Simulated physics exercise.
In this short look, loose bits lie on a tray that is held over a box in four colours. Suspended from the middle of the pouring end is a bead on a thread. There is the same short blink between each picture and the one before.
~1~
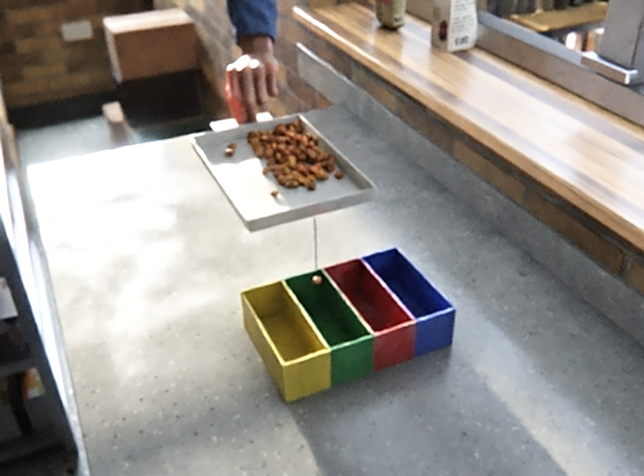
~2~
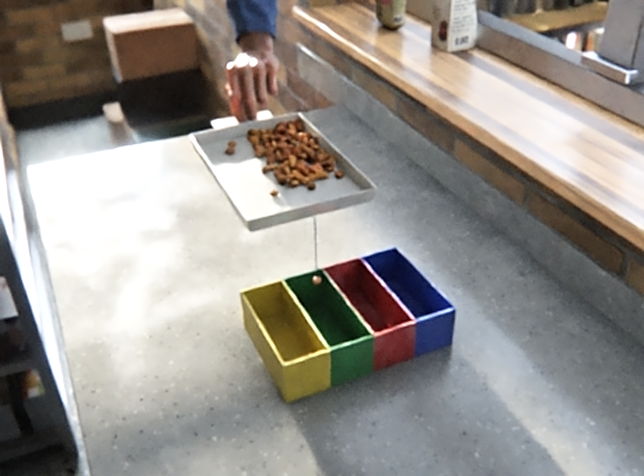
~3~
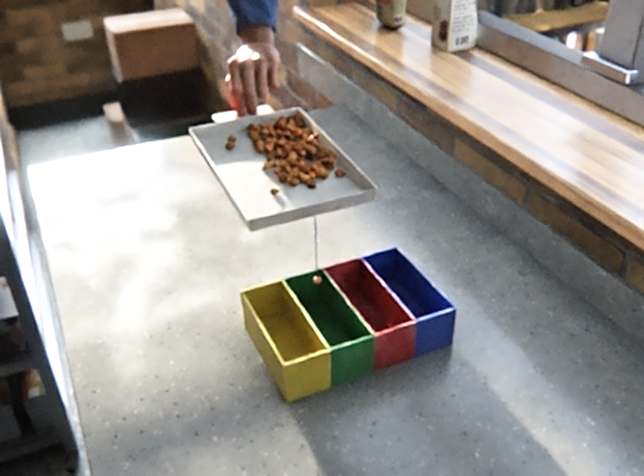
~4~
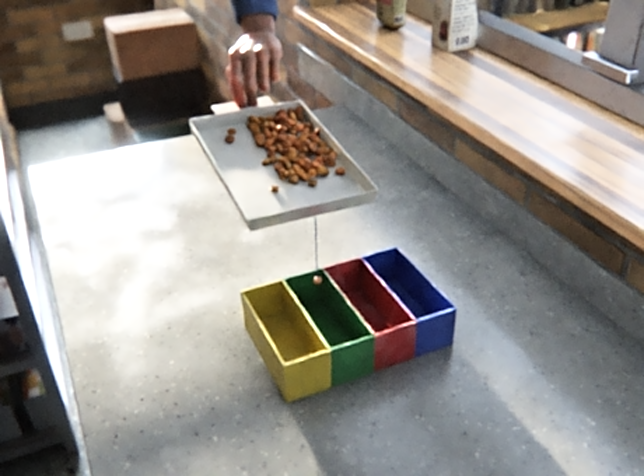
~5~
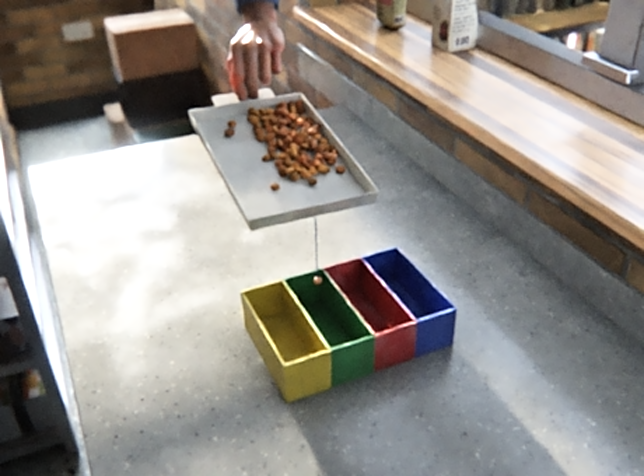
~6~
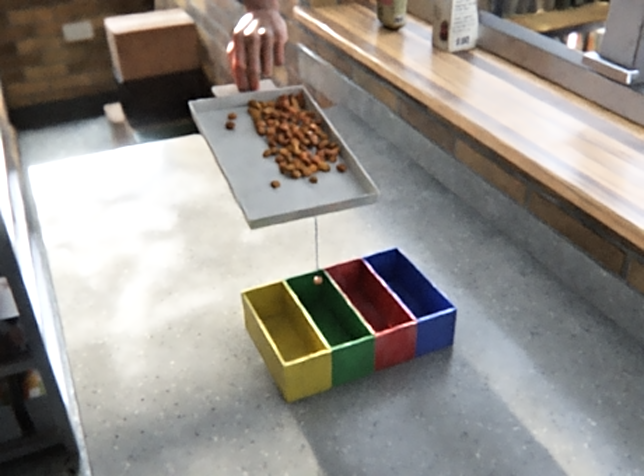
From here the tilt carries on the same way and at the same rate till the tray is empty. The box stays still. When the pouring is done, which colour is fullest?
Fullest: The red cell.
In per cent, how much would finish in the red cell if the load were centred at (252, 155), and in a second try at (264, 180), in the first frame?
Share in order: Roughly 40 %, 60 %.
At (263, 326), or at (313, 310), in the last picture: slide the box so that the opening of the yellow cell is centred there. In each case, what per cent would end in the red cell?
About 40 per cent, then about 30 per cent.
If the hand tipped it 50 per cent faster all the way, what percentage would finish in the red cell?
Roughly 60%.
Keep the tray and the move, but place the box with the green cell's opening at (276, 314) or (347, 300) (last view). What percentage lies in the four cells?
Roughly 80 %, then roughly 100 %.
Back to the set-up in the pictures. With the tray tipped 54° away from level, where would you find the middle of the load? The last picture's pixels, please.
Check around (345, 189) in the last picture.
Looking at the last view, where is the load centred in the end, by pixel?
Somewhere around (375, 334) in the last picture.
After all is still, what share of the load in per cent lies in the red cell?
About 60 per cent.
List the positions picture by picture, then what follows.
In the first frame, corners of the pouring end near (249, 218) and (374, 187), level; middle of the load near (295, 155), bits of cat kibble; bead on its thread near (317, 281); yellow cell near (307, 373); green cell near (352, 358); red cell near (394, 343); blue cell near (435, 329).
In the second frame, corners of the pouring end near (249, 218) and (374, 187), level; middle of the load near (295, 154).
In the third frame, corners of the pouring end near (249, 218) and (375, 188), tipped barely, lowest at the right corner; middle of the load near (295, 150).
In the fourth frame, corners of the pouring end near (250, 218) and (375, 189), tipped a little, lowest at the right corner; middle of the load near (296, 145).
In the fifth frame, corners of the pouring end near (251, 218) and (376, 190), tipped a little, lowest at the right corner; middle of the load near (296, 141).
In the sixth frame, corners of the pouring end near (252, 218) and (377, 191), tipped a little, lowest at the right corner; middle of the load near (293, 131); yellow cell near (308, 373); green cell near (353, 358); red cell near (395, 343); blue cell near (436, 329).
Shortly afterwards, tray tipped steeply; all but a few on the tray; only a few falling or outside the box.
Next, tray tipped right over; near half on the tray; near a quarter in the red cell; a little in the blue cell; only a few in the green cell; only a few falling or outside the box.
Some moments later, tray tipped past a quarter turn; near half in the red cell; near a quarter in the blue cell; near a quarter in the green cell; only a few in the yellow cell; only a few falling or outside the box.
In the end, tray tipped past a quarter turn; near half in the red cell; near a quarter in the blue cell; near a quarter in the green cell; only a few in the yellow cell; only a few outside the box.
